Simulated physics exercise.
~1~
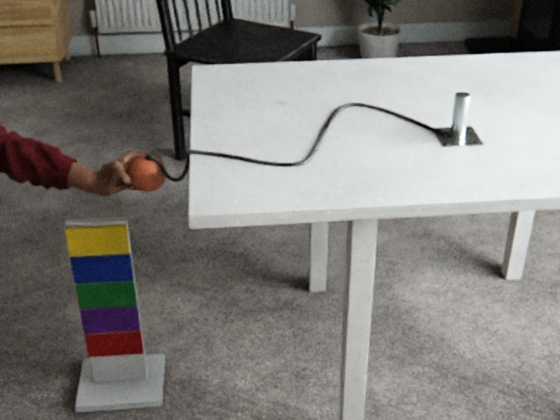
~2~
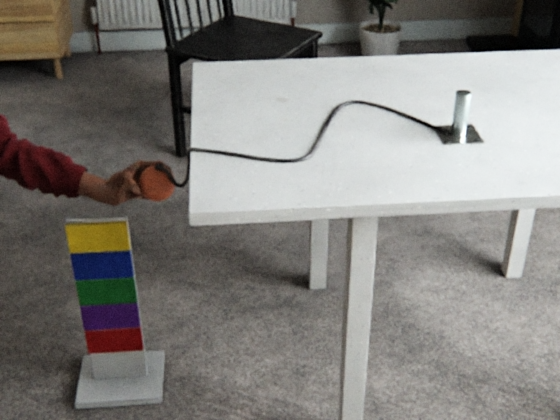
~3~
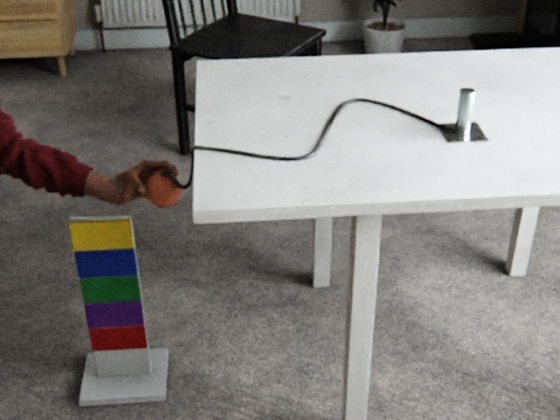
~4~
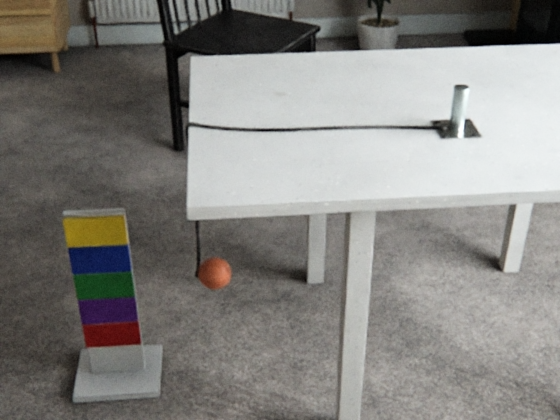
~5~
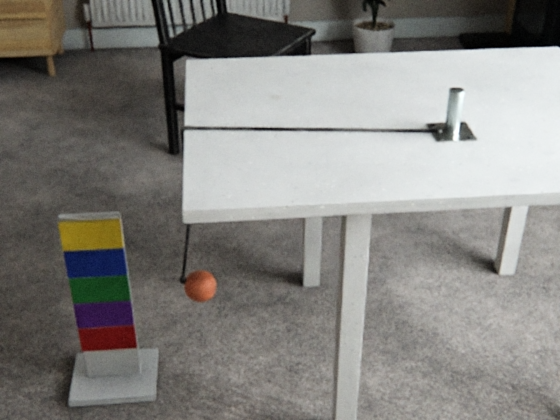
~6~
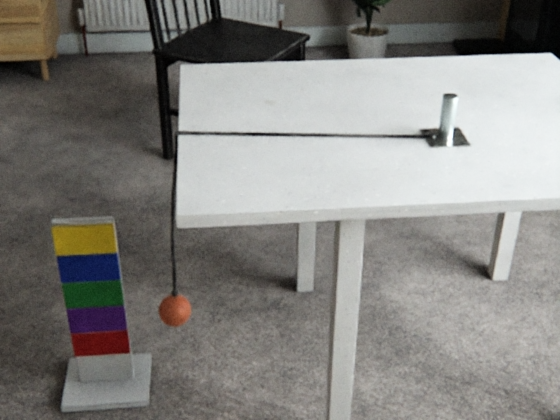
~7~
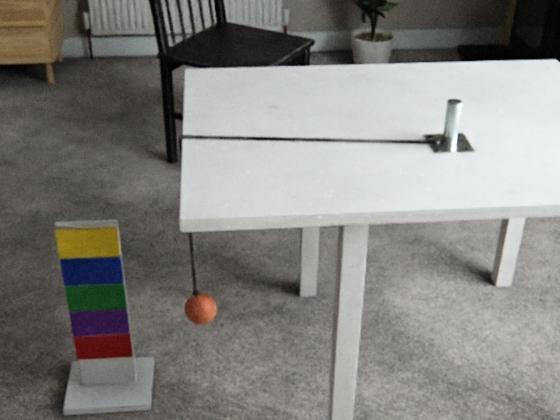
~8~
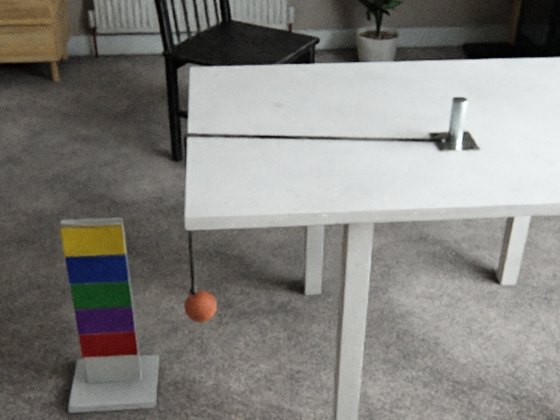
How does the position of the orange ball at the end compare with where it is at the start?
At the start the ball is held in a hand beside the table's left end, near the height of the tabletop. At the end it hangs lower and a little further right, below the table's edge and level with the purple band.
